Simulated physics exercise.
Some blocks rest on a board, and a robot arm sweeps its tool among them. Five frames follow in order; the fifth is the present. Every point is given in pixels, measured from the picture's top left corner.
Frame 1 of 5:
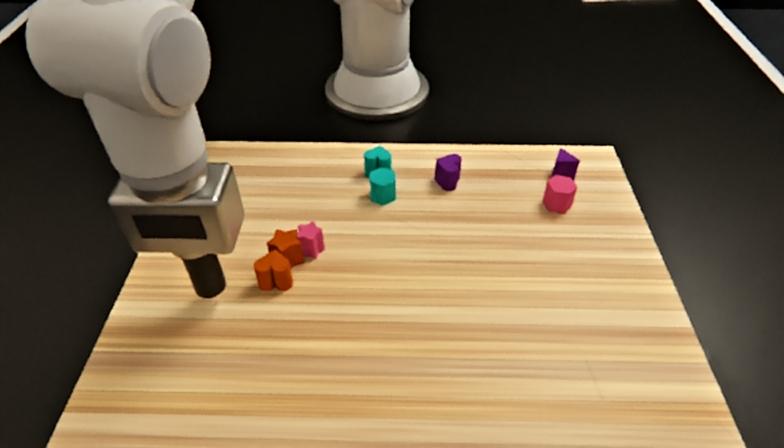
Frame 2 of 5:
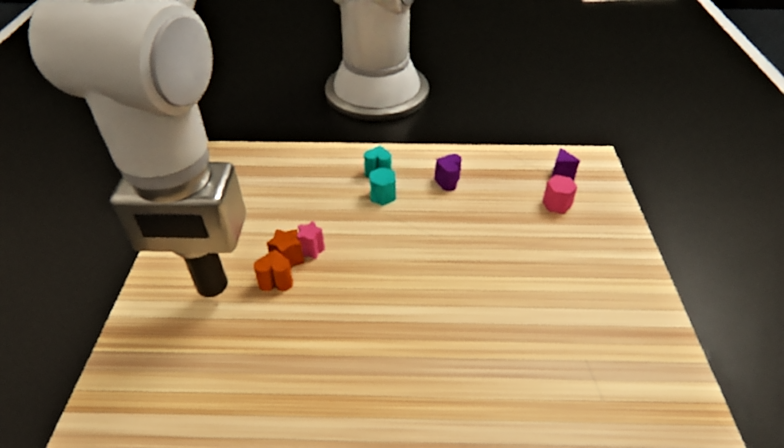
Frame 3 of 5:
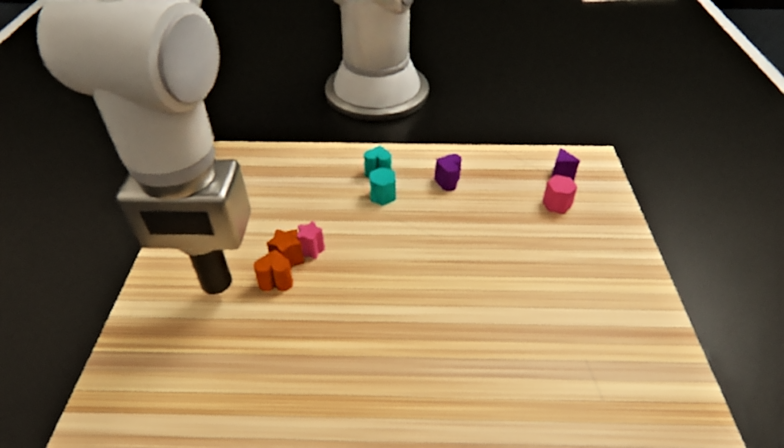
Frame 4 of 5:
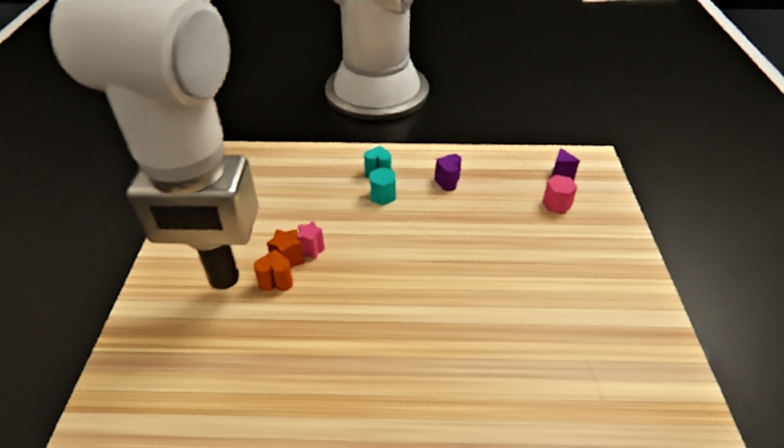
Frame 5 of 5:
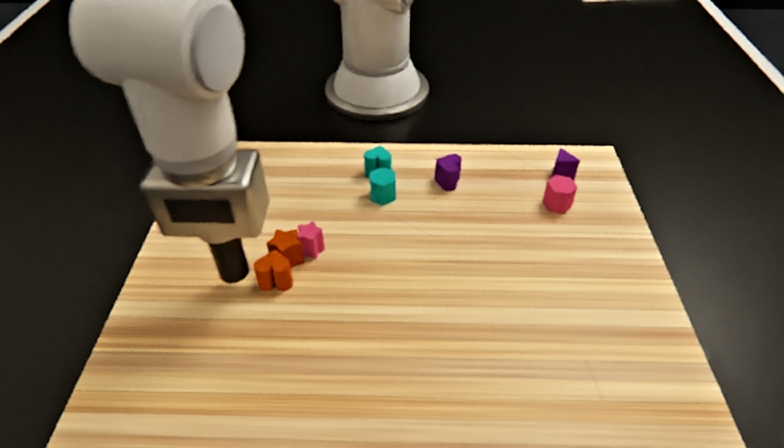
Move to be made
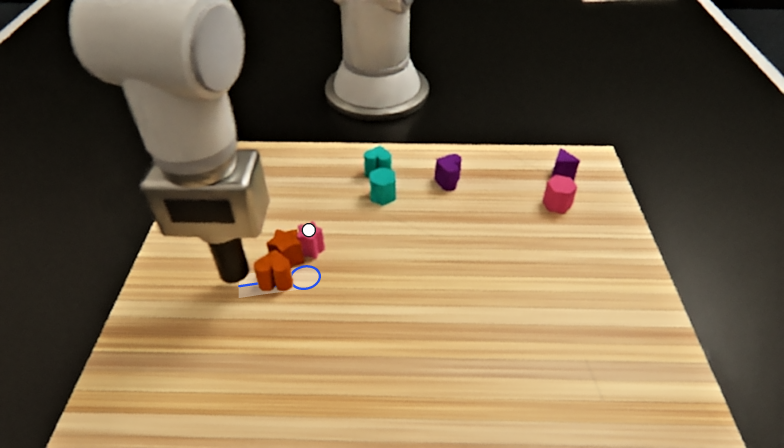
The clip opens with a robot arm holding its dark tool low over a wooden board, left of two orange blocks and a pink star. The arm barely moves at first, then slides a short way right and slightly back, nearing the orange blocks, while every block stays still.
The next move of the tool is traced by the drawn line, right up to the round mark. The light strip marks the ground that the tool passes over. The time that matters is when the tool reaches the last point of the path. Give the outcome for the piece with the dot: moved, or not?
That one moves away.
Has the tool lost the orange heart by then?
Going by the path, no.
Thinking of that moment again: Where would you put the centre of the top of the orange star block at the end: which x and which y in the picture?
Just about (303, 236).
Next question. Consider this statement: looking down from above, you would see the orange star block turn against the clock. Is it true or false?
The claim holds.
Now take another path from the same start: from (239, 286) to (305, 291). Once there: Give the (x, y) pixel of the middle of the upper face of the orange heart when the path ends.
In the picture, that point is around (326, 255).
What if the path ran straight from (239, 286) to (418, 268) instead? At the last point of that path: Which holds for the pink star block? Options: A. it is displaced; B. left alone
A.
The drawn path runs from (239, 286) to (305, 277); the dot is on the pink star block.
The first path, step by step. Halfway along, tool at (270, 267); orange heart at (302, 260); orange star block at (292, 239), turned 50° anticlockwise; pink star block at (313, 226), turned 15° clockwise.
At the end, tool at (303, 263); orange heart at (335, 256); orange star block at (303, 236), turned 105° anticlockwise; pink star block at (316, 220), turned 30° clockwise.
